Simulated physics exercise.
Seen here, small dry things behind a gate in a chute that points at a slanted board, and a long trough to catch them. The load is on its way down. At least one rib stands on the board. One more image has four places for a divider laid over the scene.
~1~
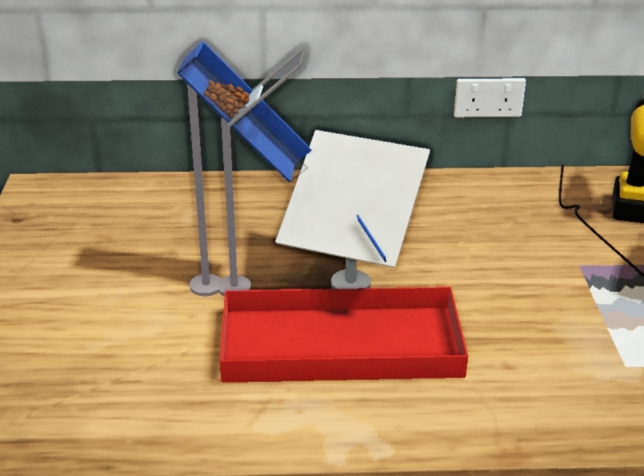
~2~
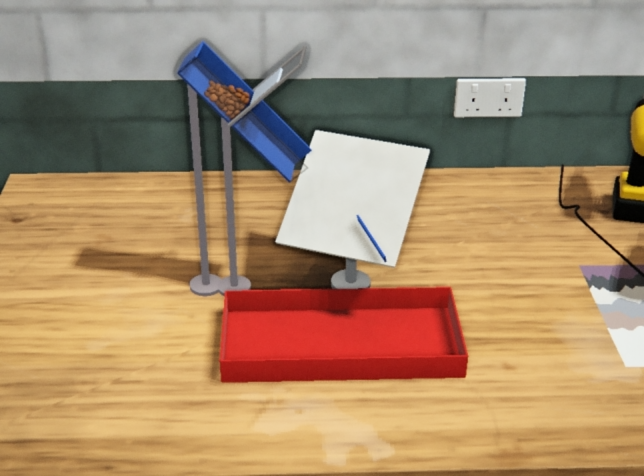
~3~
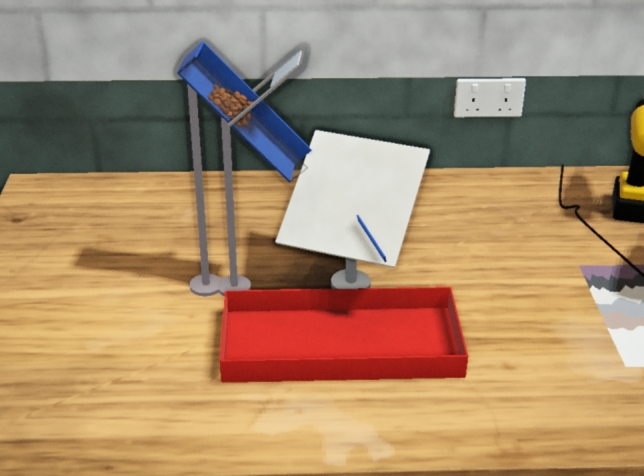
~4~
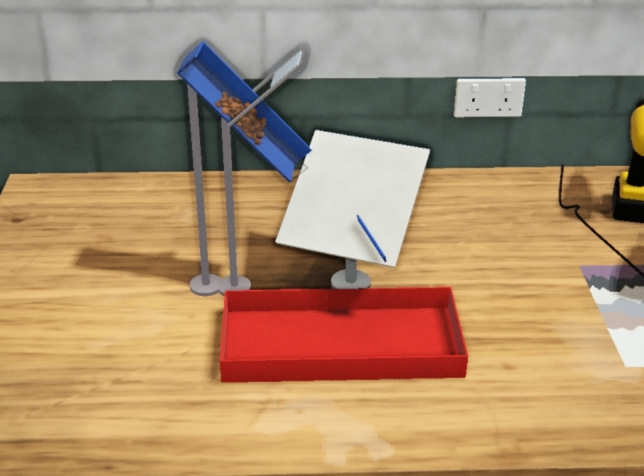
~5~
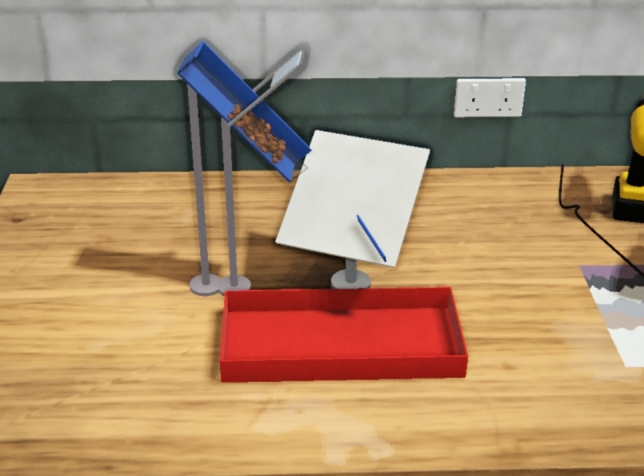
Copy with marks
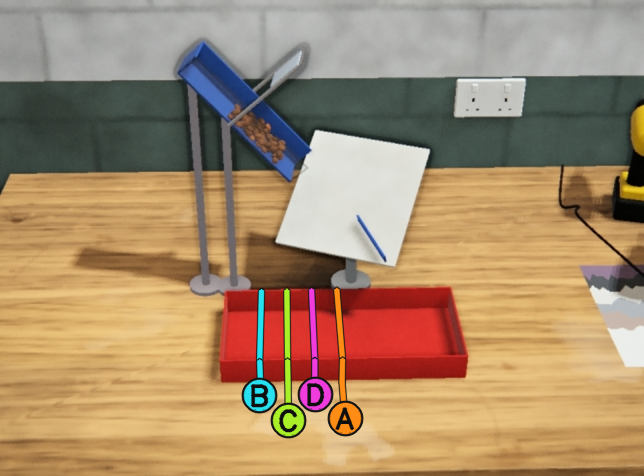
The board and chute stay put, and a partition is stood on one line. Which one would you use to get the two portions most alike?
Use line A.
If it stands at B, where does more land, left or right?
The right side.
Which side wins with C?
Right.
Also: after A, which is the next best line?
The answer is D.
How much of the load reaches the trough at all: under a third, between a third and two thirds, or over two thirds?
It is over two thirds.
On the marked copy, line A crosses the front rim at (342, 358); line B crosses the front rim at (259, 360); line C crosses the front rim at (287, 359); line D crosses the front rim at (314, 359).
For line A, of what is caught, about half on the left of the divider, about half on the right.
For line B, of what is caught, none on the left of the divider, all on the right.
For line C, of what is caught, a small part on the left of the divider, nearly all on the right.
For line D, of what is caught, about a quarter on the left of the divider, most on the right.
